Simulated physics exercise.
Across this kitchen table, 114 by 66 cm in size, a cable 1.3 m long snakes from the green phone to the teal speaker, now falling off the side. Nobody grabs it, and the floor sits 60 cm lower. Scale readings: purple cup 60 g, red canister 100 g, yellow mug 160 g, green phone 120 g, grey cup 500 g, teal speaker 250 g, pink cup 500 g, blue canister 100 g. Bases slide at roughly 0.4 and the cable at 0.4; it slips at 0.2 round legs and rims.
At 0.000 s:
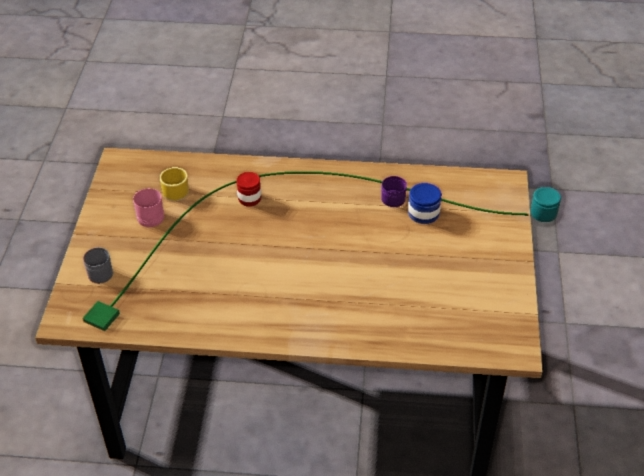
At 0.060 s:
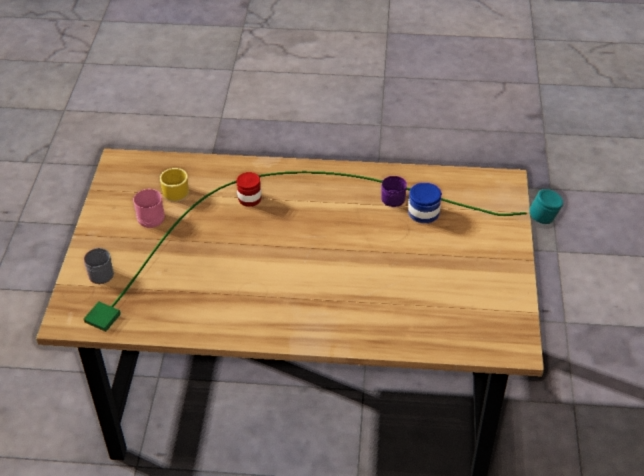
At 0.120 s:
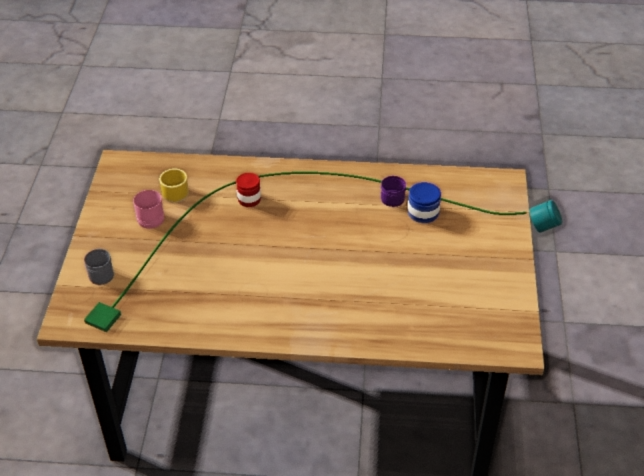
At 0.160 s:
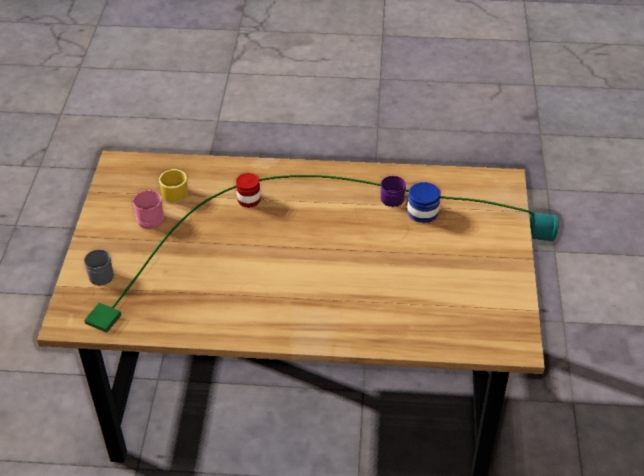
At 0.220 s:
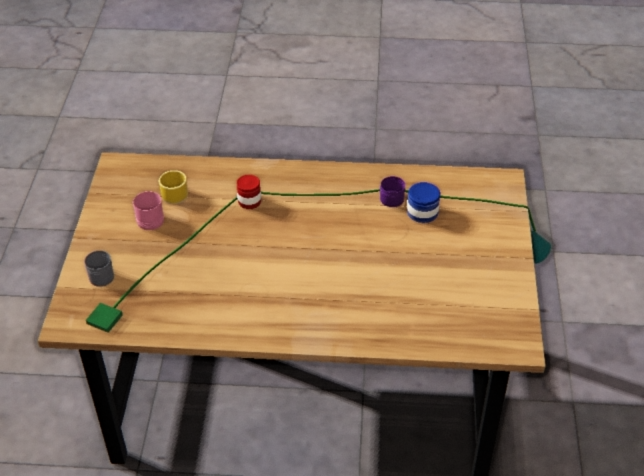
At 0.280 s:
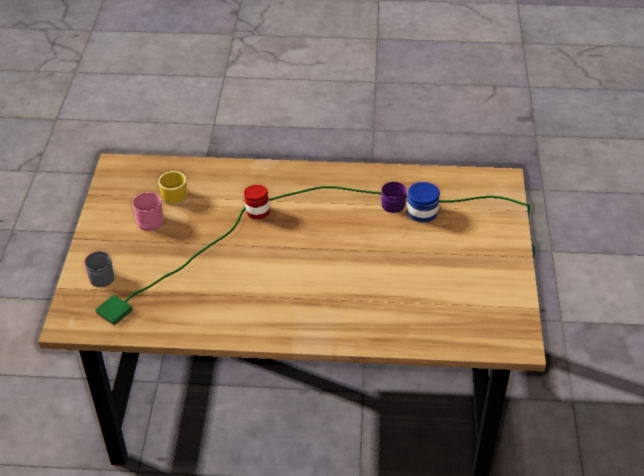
A wooden table with black legs stands on grey paving, seen from above at a fixed angle. A green cable runs from a green block at front left, behind a red canister and past purple and blue containers to a teal cylinder off the right edge, with yellow, pink and grey cups at left. The cylinder tilts and drops from sight, the cable tightens against the red canister, and canister and block slide slightly right.
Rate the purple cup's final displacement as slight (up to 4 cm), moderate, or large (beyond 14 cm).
Moderate.
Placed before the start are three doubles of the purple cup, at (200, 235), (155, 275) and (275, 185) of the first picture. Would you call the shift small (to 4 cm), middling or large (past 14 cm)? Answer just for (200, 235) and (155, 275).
In that order: Middling, middling.
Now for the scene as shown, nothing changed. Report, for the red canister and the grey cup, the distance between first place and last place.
The red canister ends up around 35 cm from its start and the grey cup around 0 cm.
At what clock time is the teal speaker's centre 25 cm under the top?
Near 0.40 seconds.
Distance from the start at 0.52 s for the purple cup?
By then the purple cup has moved close to 6 cm.
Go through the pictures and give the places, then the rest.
The first frame shows purple cup (394, 184); cable runs through (478, 209) (288, 173) (200, 201) (143, 266).
The second frame shows teal speaker (548, 198); cable runs through (477, 209) (288, 173) (143, 266).
The third frame shows teal speaker (546, 216); cable runs through (477, 209) (287, 173) (143, 267).
The fourth frame shows teal speaker (543, 227); cable runs through (485, 202) (291, 176) (143, 267).
The fifth frame shows red canister (248, 182); teal speaker (534, 247); cable runs through (508, 204) (310, 195) (151, 270).
The sixth frame shows purple cup (394, 190); cable runs through (523, 204) (329, 187) (241, 214) (174, 272).
After 0.5 s, the cable's tail end at (163, 285); purple cup 7 cm off its start, red canister 22 cm off its start, green phone 13 cm off its start.
After 0.7 s, the cable's tail end at (205, 268); purple cup 8 cm off its start, red canister 34 cm off its start, green phone 24 cm off its start.
After 1.0 s, the cable's tail end at (239, 256); purple cup 8 cm off its start at (399, 206), red canister 35 cm off its start at (340, 253), green phone 33 cm off its start at (226, 258).
After 1.2 s, the cable's tail end at (239, 256); purple cup 8 cm off its start, red canister 35 cm off its start, green phone 33 cm off its start.
After 2.4 s, the cable's tail end at (239, 256); purple cup 8 cm off its start at (399, 206), red canister 35 cm off its start at (340, 253), green phone 33 cm off its start at (227, 258), teal speaker over the edge.
